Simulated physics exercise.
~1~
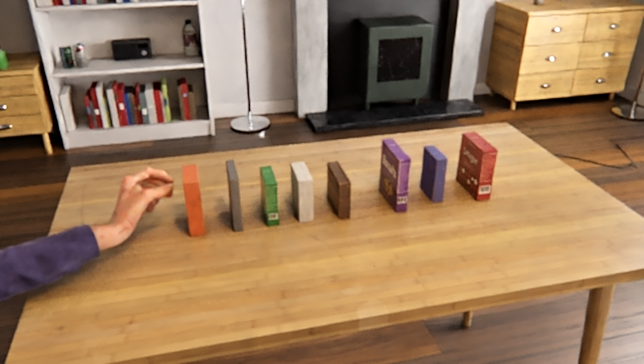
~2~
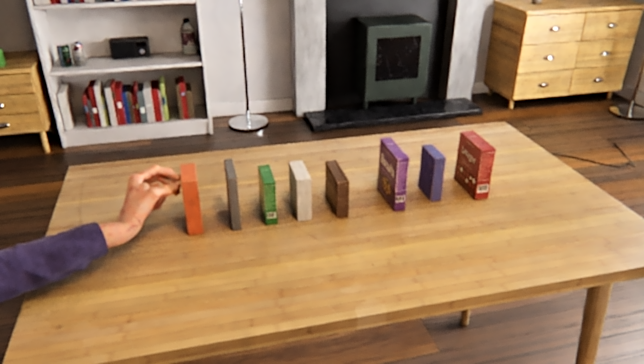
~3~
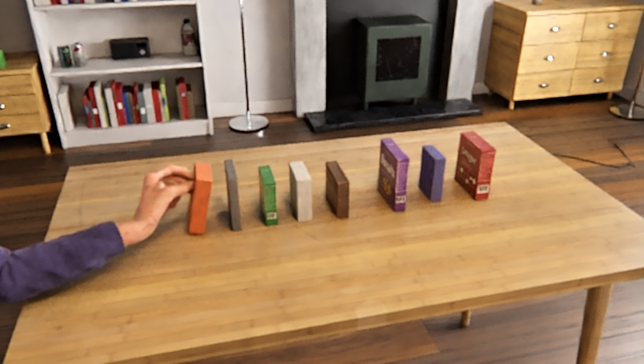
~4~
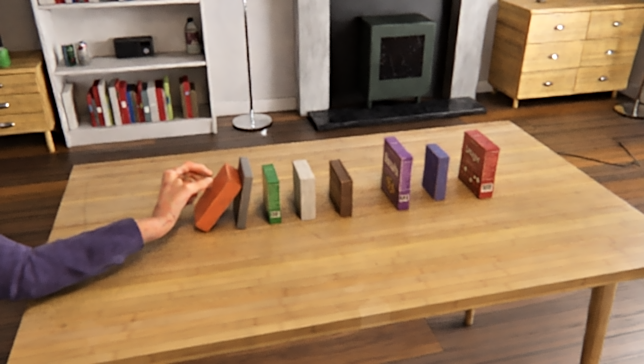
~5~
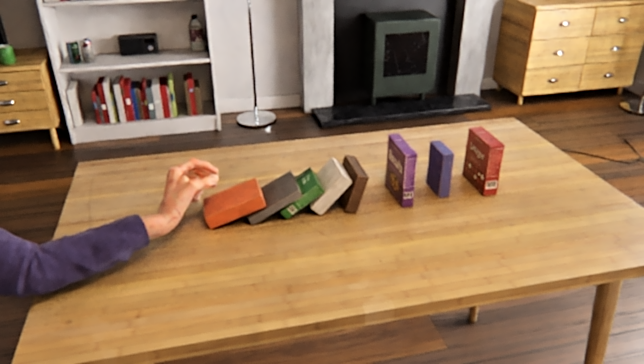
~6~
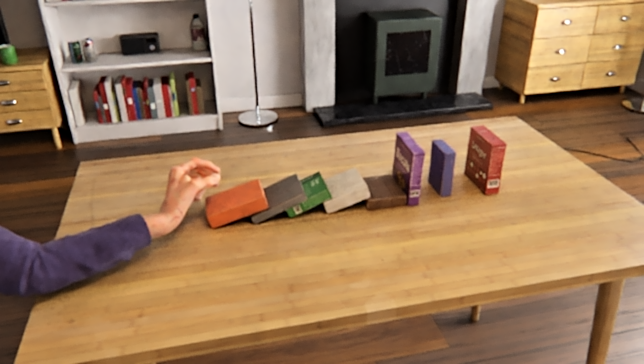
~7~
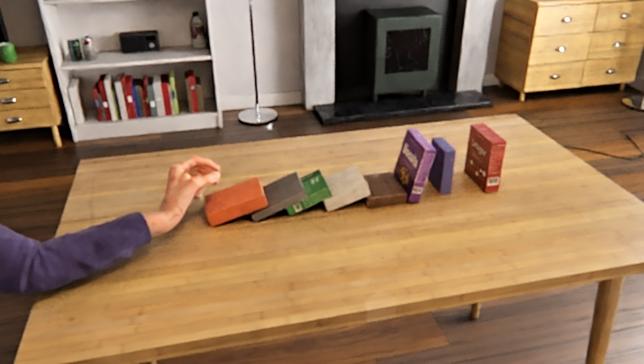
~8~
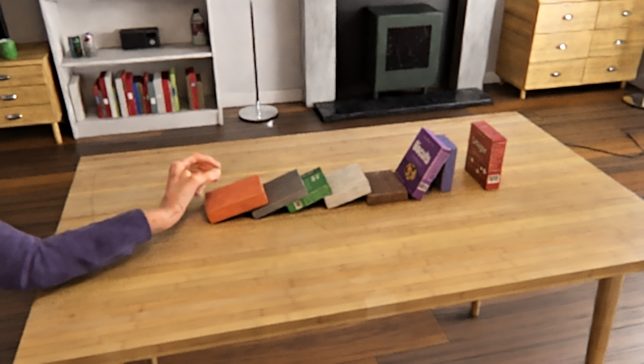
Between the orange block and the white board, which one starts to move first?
The orange block moves first, as the hand pushes it, and the white board only starts to tip later.
A hand tips an orange block, toppling four more and leaving the purple one leaning.
